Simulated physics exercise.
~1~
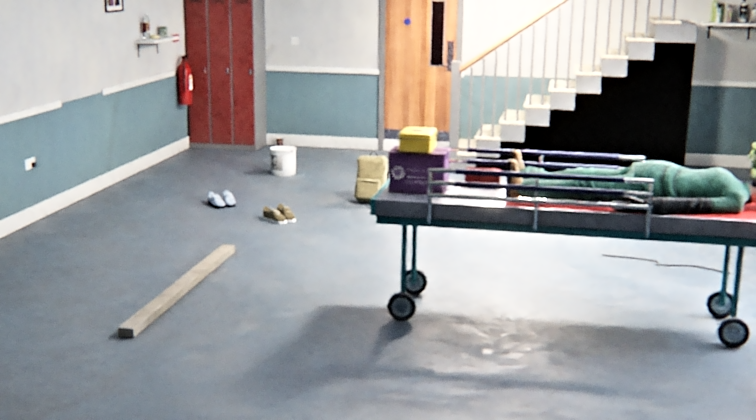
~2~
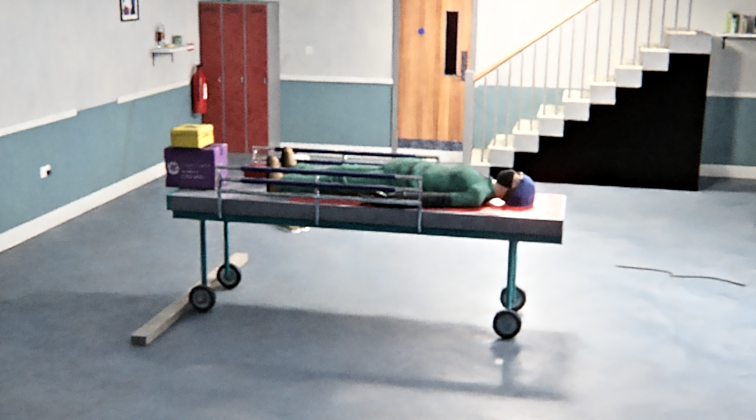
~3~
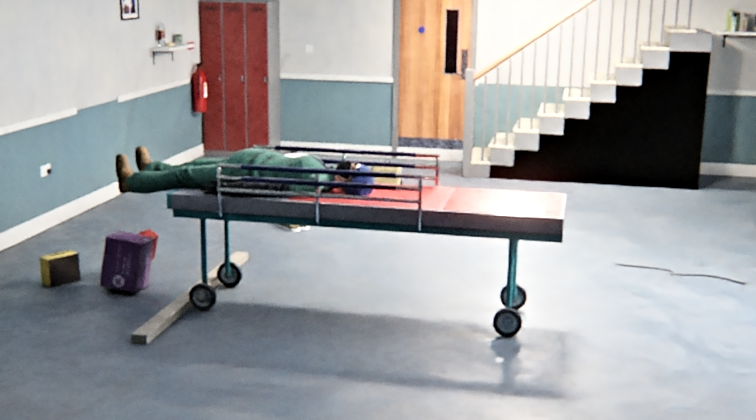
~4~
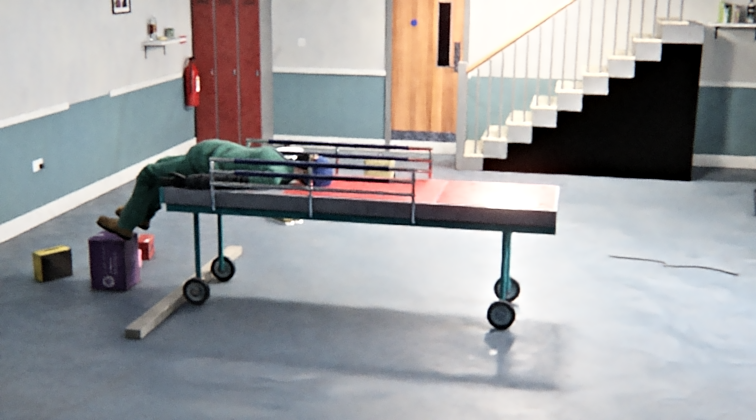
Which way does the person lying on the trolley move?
The person moves to the left, carried along with the trolley and then sliding along the bed until the legs hang over its left end.
